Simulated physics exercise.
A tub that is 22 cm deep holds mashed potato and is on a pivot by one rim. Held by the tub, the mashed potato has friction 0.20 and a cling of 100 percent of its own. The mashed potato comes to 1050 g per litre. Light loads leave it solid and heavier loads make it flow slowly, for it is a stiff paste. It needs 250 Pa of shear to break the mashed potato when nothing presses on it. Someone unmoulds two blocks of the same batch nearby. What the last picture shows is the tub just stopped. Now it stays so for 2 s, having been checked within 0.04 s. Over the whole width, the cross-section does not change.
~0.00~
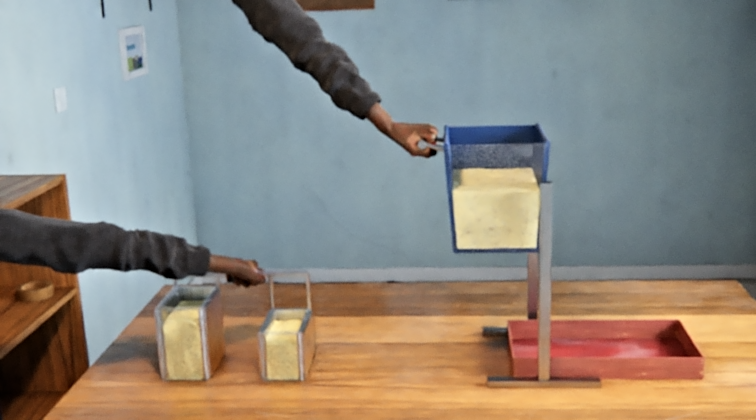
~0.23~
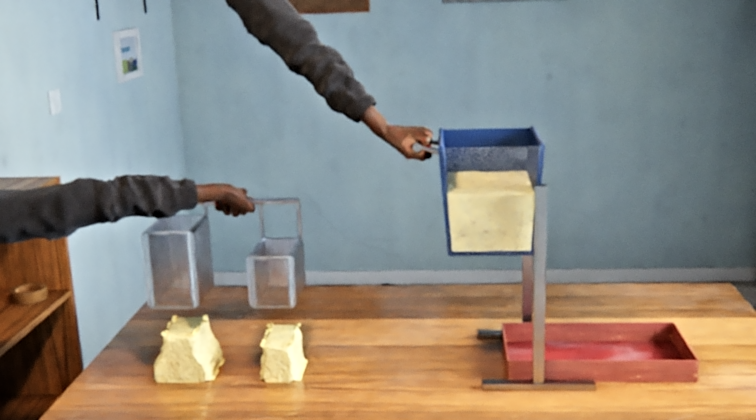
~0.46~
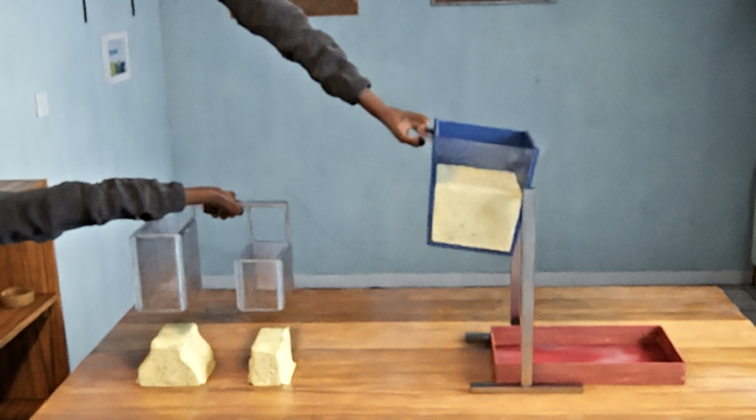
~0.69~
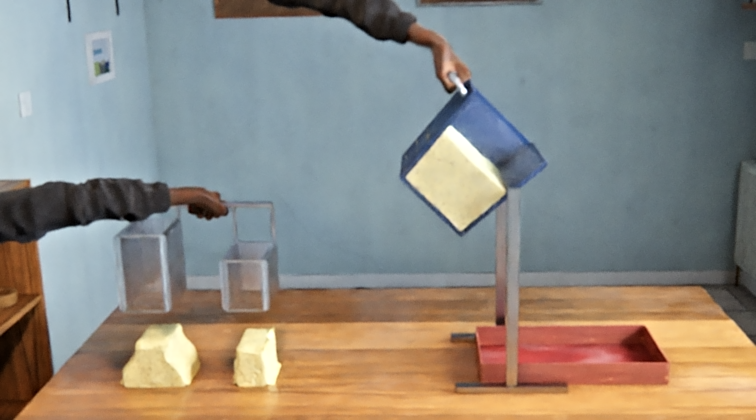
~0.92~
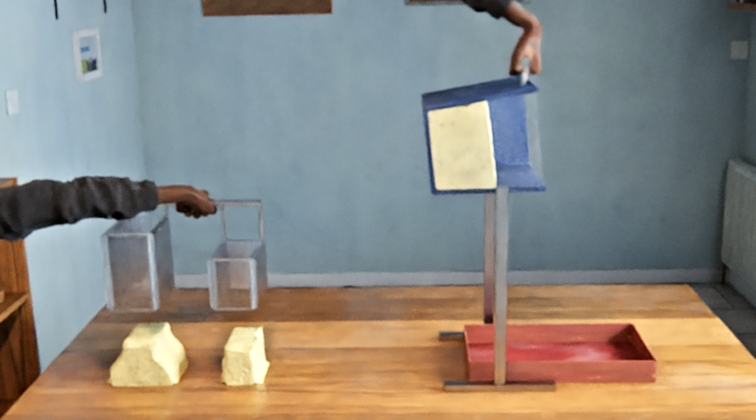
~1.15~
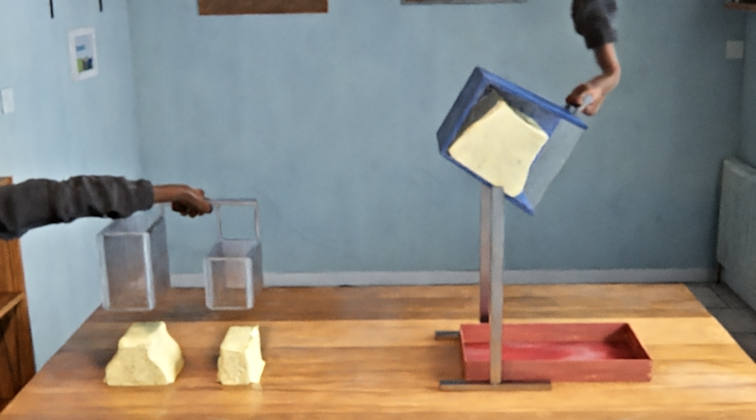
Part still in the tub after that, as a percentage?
Close to 0 %.
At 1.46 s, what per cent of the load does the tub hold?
I'd say close to 0 %.
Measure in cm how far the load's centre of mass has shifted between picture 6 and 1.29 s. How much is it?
Displacement noted: Approx. 12 cm... about that.
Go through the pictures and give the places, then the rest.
In the first frame, handle-side rim at (448, 145), tilt 0 degrees; top of the mashed potato at (539, 190); blocks stand 14 cm, 9.2 cm (left to right).
In the second frame, handle-side rim at (443, 148), tilt 0 degrees; top of the mashed potato at (533, 193); blocks stand 11 cm, 9.0 cm (left to right).
In the third frame, handle-side rim at (439, 137), tilt 9 degrees; top of the mashed potato at (442, 186); blocks stand 10 cm, 8.9 cm (left to right).
In the fourth frame, handle-side rim at (476, 96), tilt 45 degrees; top of the mashed potato at (447, 137); blocks stand 10 cm, 8.9 cm (left to right).
In the fifth frame, handle-side rim at (537, 92), tilt 85 degrees; top of the mashed potato at (482, 104); blocks stand 10 cm, 8.9 cm (left to right).
In the sixth frame, handle-side rim at (585, 130), tilt 121 degrees; top of the mashed potato at (506, 106); blocks stand 10 cm, 8.9 cm (left to right).
After 1.29 s, the tub is at 121 degrees and holds 61 %.
After 1.46 s, the tub is at 121 degrees and holds 0 %.
After 1.63 s, the tub is at 121 degrees and holds 0 %.
After 1.80 s, the tub is at 121 degrees and holds 0 %.
After 3.15 s, at the end, the tub is at 121 degrees and holds 0 %.
